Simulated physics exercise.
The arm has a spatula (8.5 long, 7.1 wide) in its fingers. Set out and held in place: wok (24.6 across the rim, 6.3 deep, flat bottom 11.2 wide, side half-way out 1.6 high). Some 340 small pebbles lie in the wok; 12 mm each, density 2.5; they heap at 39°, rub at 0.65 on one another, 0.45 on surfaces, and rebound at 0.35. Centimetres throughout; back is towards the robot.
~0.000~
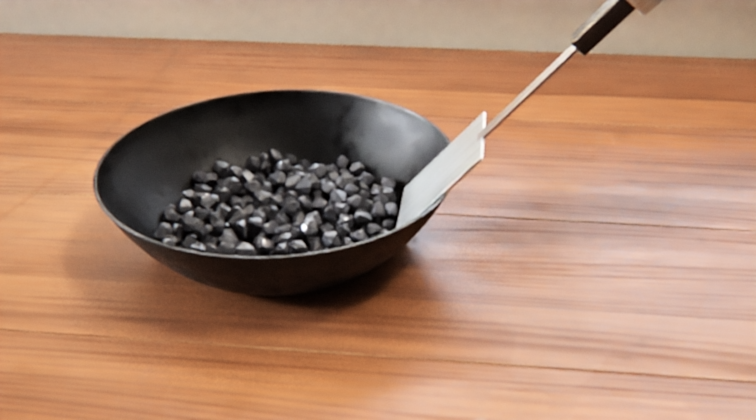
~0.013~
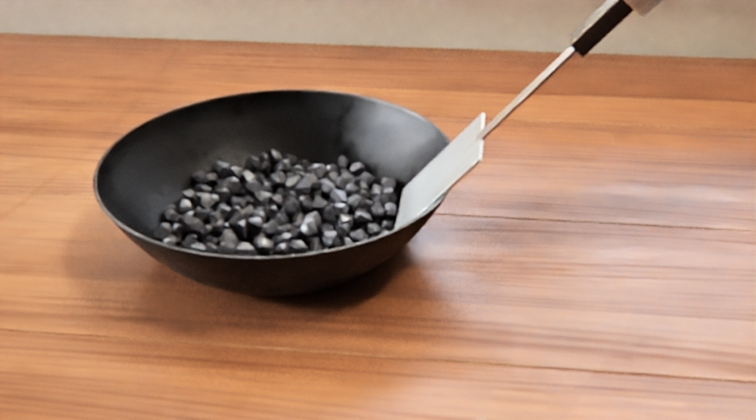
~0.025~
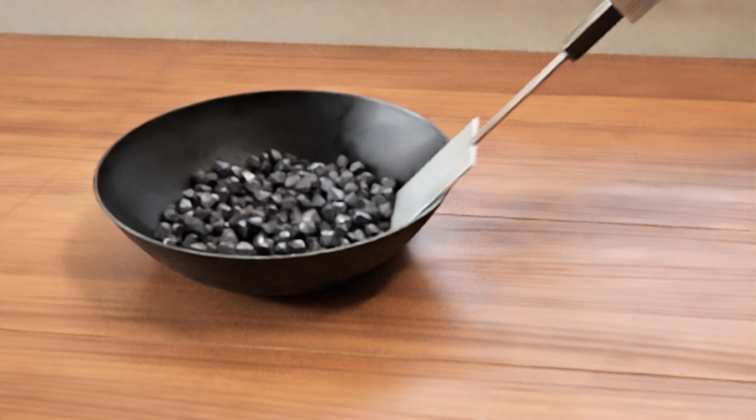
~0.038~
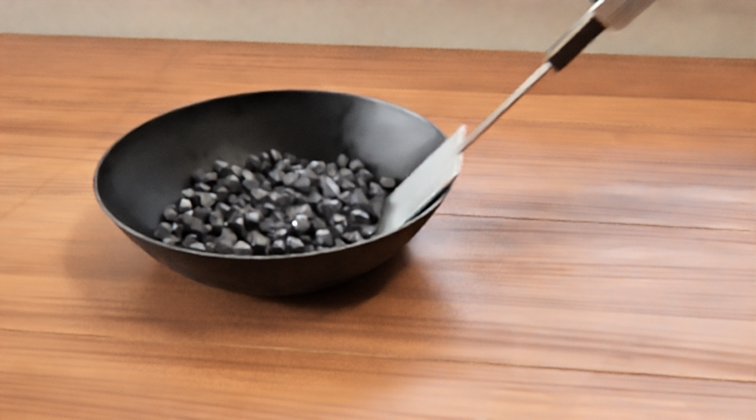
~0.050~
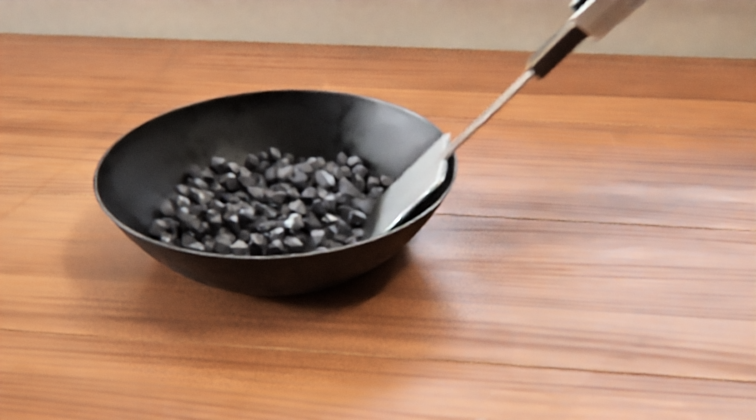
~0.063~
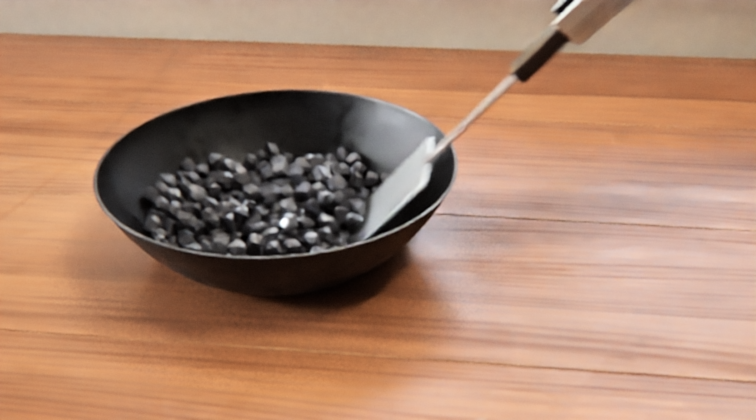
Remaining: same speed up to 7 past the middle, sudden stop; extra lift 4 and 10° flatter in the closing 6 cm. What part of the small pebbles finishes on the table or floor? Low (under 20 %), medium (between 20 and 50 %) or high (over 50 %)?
On the table or floor the share is low, under 20 %.
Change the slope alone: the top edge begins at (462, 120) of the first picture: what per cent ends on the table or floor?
About 25 per cent.
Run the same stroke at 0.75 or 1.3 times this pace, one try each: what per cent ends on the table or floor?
Some 5 and 30 per cent.
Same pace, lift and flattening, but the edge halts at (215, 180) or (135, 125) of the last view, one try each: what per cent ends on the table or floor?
Some 0 and 45 per cent.
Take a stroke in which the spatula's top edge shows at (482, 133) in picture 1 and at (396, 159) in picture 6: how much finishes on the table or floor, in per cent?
About 25 per cent.
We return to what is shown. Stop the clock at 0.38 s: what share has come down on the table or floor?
Some 5 per cent.
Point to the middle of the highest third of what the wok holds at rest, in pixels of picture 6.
Near (171, 182).
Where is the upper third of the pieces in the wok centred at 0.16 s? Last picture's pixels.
At about (191, 181).
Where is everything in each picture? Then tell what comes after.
The spatula top edge at (484, 134), sloping 49°; upper third of the load around (283, 212), from x 165 to 395, top at y 155; 338 in the wok, in the first frame.
The spatula top edge at (482, 135), sloping 49°; upper third of the load around (283, 212), from x 165 to 390, top at y 155, in the second frame.
The spatula top edge at (475, 141), sloping 49°; upper third of the load around (285, 212), from x 165 to 390, top at y 155, in the third frame.
The spatula top edge at (460, 149), sloping 49°; upper third of the load around (283, 211), from x 165 to 390, top at y 155, in the fourth frame.
The spatula top edge at (444, 156), sloping 49°; upper third of the load around (281, 207), from x 160 to 390, top at y 155, in the fifth frame.
The spatula top edge at (429, 159), sloping 49°; upper third of the load around (270, 198), from x 150 to 390, top at y 150; 338 in the wok, in the sixth frame.
After 0.11 s, sloping 49°, highest piece 12 above the table; 336 in the wok, 2 on the blade or in flight.
After 0.16 s, sloping 45°, highest piece 22 above the table; 336 in the wok, 2 on the blade or in flight.
After 0.38 s, sloping 39°, highest piece 34 above the table; 291 in the wok, 20 on the table or floor, 27 on the blade or in flight.
After 1.43 s, sloping 39°, highest piece 7 above the table; 291 in the wok, 47 on the table or floor.
In the end, 291 in the wok, 47 on the table or floor. That is 14 % on the table or floor.
